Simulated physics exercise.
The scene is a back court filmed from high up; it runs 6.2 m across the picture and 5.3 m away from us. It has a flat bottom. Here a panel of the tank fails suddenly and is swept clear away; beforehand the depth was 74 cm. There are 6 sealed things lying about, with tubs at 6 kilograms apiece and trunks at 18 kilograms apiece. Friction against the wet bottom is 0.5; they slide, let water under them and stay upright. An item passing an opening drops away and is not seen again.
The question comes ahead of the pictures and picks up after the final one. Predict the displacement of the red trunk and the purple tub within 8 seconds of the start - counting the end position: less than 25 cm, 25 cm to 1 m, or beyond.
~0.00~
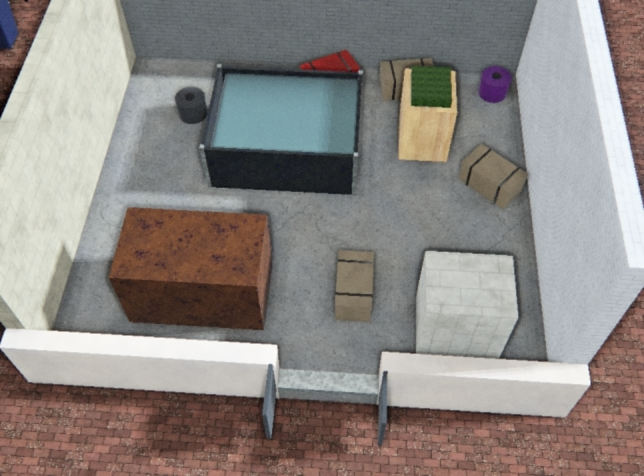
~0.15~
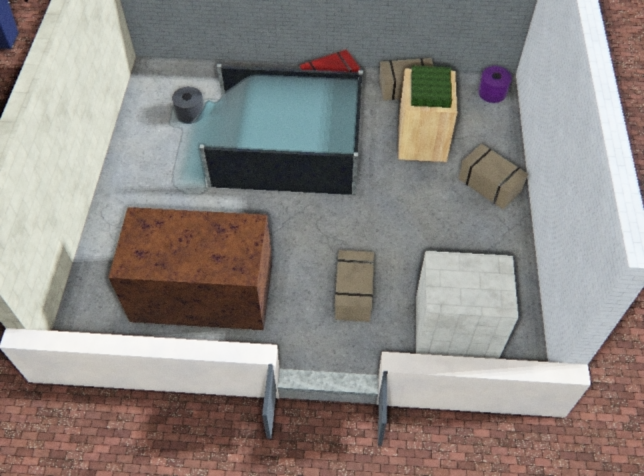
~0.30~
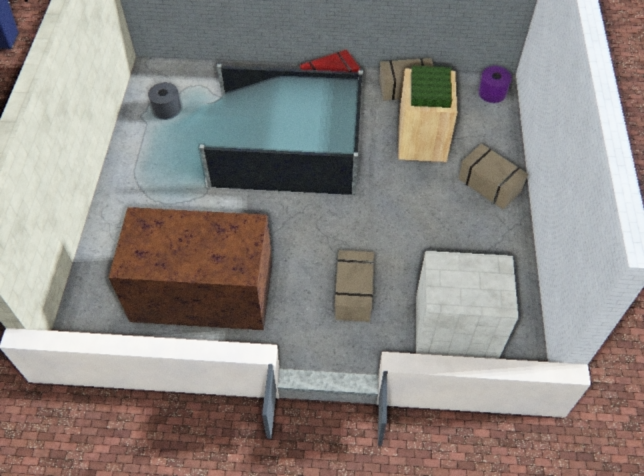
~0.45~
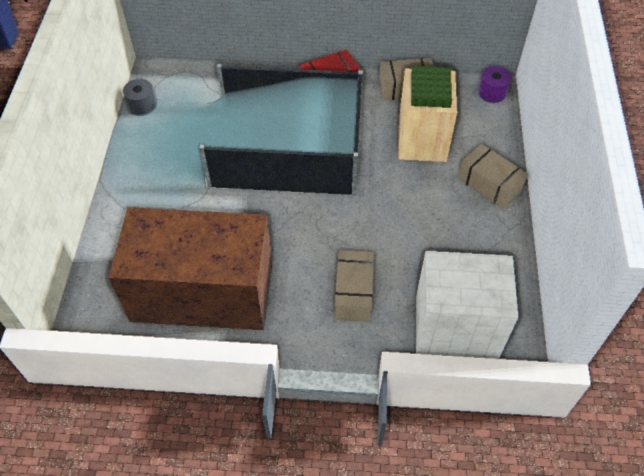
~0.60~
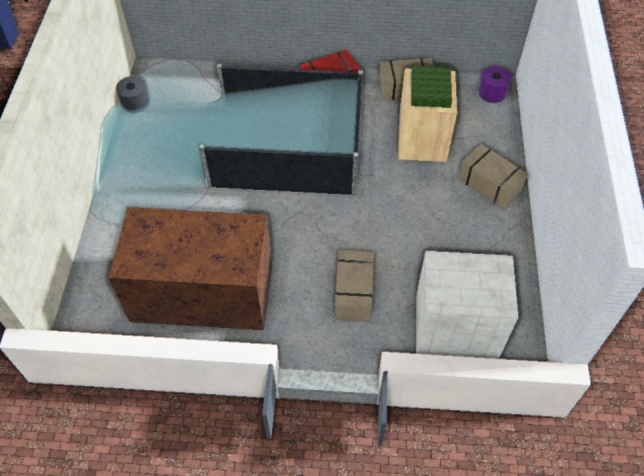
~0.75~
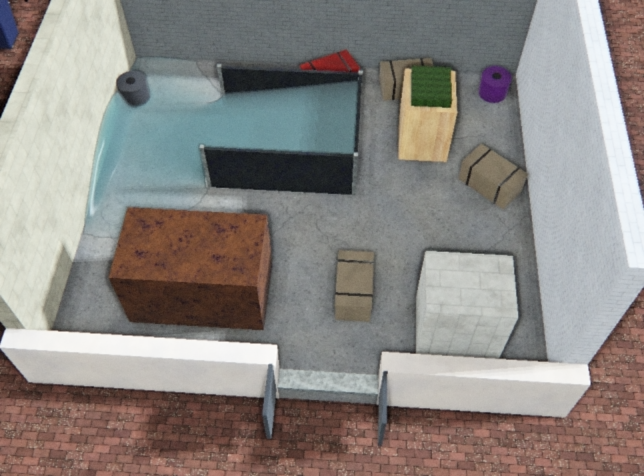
Red trunk far from the start; purple tub far from the start.
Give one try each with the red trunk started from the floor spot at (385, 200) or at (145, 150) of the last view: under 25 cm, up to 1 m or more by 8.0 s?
In turn: It is nudged along; it travels far.
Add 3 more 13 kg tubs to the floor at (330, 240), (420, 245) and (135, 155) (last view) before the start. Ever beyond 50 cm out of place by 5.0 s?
The first one ends up inside that, the second inside that, the third beyond that.
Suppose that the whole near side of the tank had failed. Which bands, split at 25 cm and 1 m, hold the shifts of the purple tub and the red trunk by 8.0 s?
Purple tub: A modest shift; red trunk: A modest shift.
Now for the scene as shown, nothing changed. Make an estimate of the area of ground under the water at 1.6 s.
Roughly 10.0 m2 of it is wet.
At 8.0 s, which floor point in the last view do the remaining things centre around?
Mean position: Approximately (453, 244).
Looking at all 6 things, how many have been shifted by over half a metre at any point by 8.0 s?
It adds up to 5.
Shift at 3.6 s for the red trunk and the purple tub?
150 and 20 cm or so by then.
After 1.6 s the red trunk is near (330, 66), 0.0 m from its start, aground; the purple tub is near (497, 76), 0.0 m from its start, aground; 0 of 6 are out; 1 afloat.
After 3.6 s the red trunk is near (426, 89), 1.5 m from its start, afloat; the purple tub is near (509, 78), 0.2 m from its start, aground; 0 of 6 are out; 2 afloat.
After 5.6 s the red trunk is near (481, 118), 2.4 m from its start, afloat; the purple tub is near (511, 157), 1.6 m from its start, afloat; 0 of 6 are out; 5 afloat.
After 8.0 s the red trunk is near (485, 219), 3.5 m from its start, afloat; the purple tub is near (528, 246), 3.2 m from its start, afloat; 0 of 6 are out; 6 afloat.
